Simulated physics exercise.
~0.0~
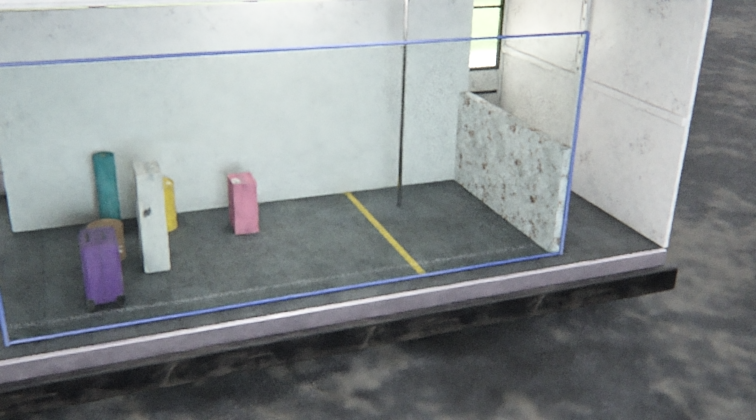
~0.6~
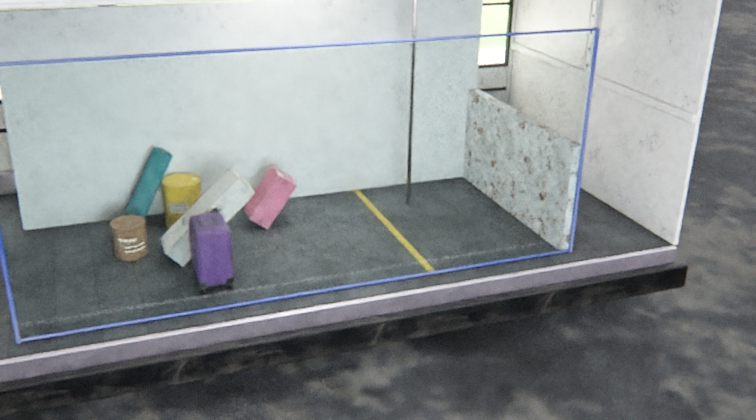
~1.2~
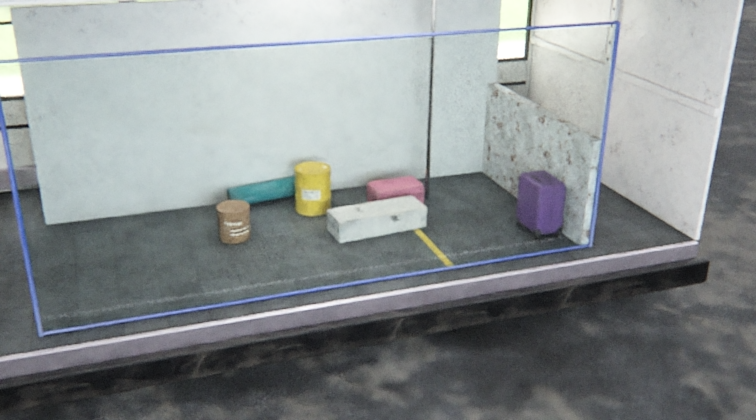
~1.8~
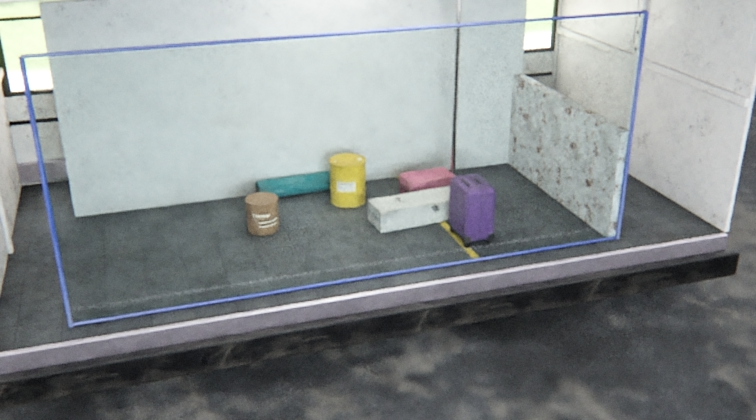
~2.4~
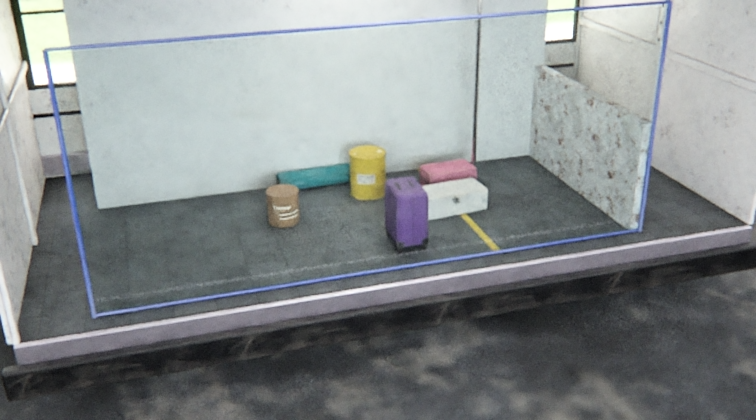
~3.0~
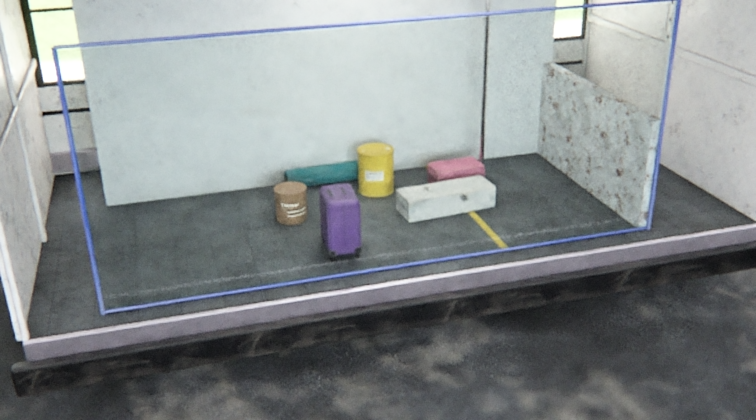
In a walled bay, the white box, pink pack and teal roll toppled as the objects shifted right, and the purple wheeled case rolled upright past the yellow line, then back left, ending short of it beside the fallen white box, also short.
